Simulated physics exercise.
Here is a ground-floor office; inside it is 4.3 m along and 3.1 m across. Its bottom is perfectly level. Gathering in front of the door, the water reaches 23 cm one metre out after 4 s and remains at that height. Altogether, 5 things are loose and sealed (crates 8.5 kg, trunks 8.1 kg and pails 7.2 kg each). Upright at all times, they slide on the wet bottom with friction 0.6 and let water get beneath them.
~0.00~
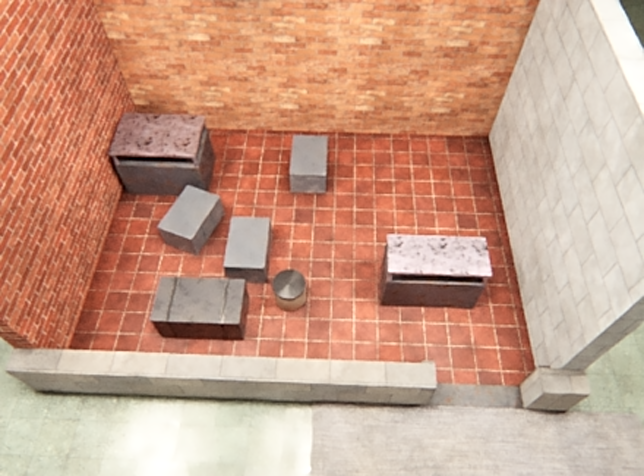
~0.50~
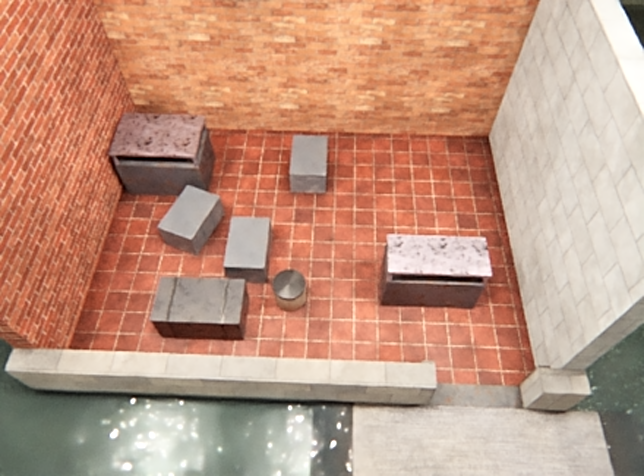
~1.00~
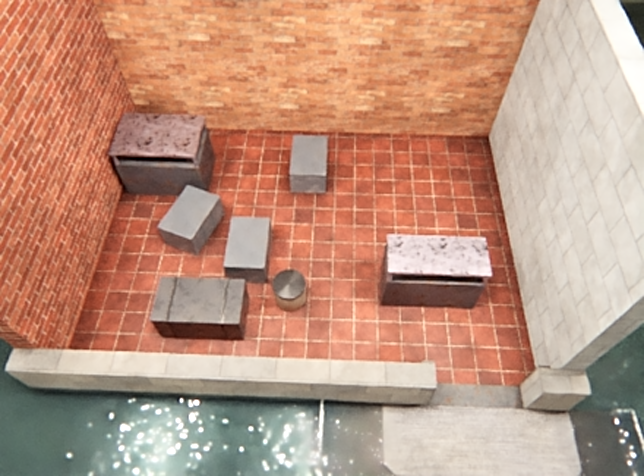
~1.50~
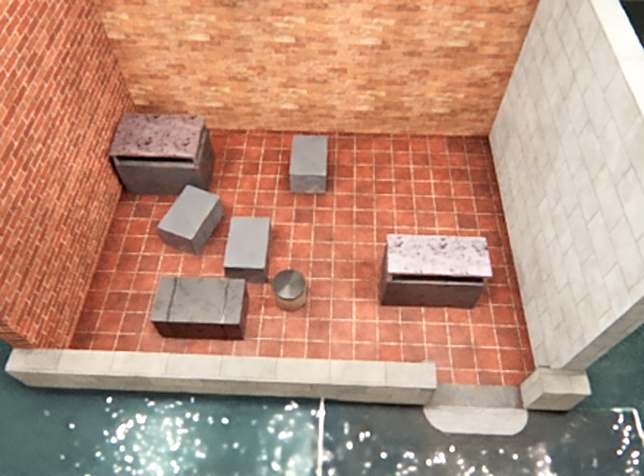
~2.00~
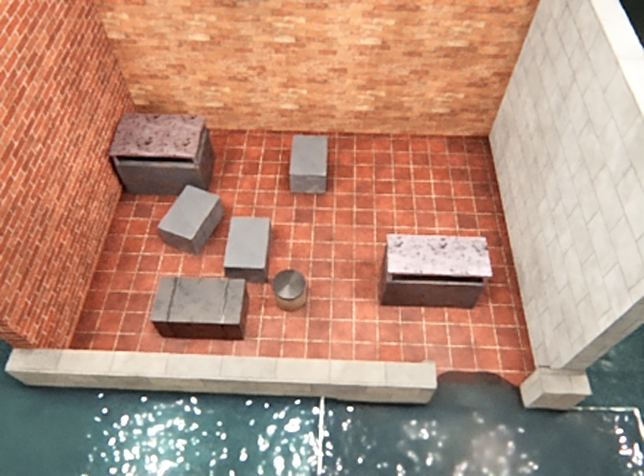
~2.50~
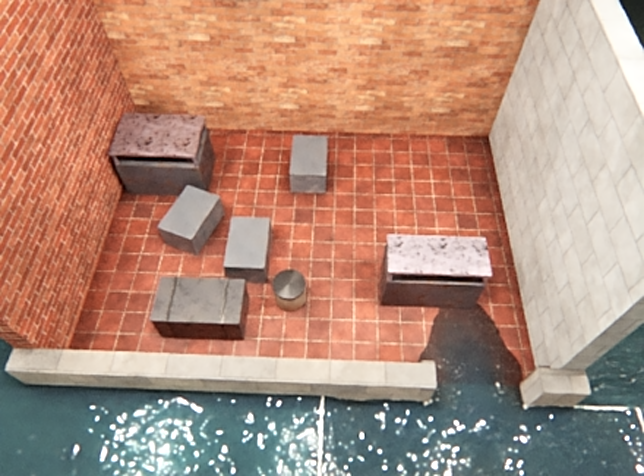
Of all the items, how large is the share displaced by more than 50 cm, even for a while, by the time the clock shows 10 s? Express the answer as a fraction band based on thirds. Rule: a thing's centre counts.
The band is one third to two thirds.
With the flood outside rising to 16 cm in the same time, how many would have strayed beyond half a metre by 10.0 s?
You'd get 1 in that case.
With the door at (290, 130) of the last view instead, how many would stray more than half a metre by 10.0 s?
Count: 4.
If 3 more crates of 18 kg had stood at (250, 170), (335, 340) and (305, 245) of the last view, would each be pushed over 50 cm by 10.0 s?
So the first ends up below the threshold, the second past the threshold, the third below the threshold.
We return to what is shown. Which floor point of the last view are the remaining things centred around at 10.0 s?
It works out to somewhere near (219, 263) on the floor.
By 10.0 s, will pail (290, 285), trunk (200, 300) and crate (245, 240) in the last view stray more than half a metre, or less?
Within, beyond, within.
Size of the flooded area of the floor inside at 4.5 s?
About 4.5 m2 is covered.
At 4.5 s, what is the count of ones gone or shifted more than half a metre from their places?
Tally: 0.
After 3.5 s 0 of 5 are over 50 cm from their spots; 0 afloat.
After 4.5 s 0 of 5 are over 50 cm from their spots; 0 afloat.
After 7.0 s 0 of 5 are over 50 cm from their spots; 1 afloat.
After 10.0 s 2 of 5 are over 50 cm from their spots, and 2 have been at some point; 4 afloat.
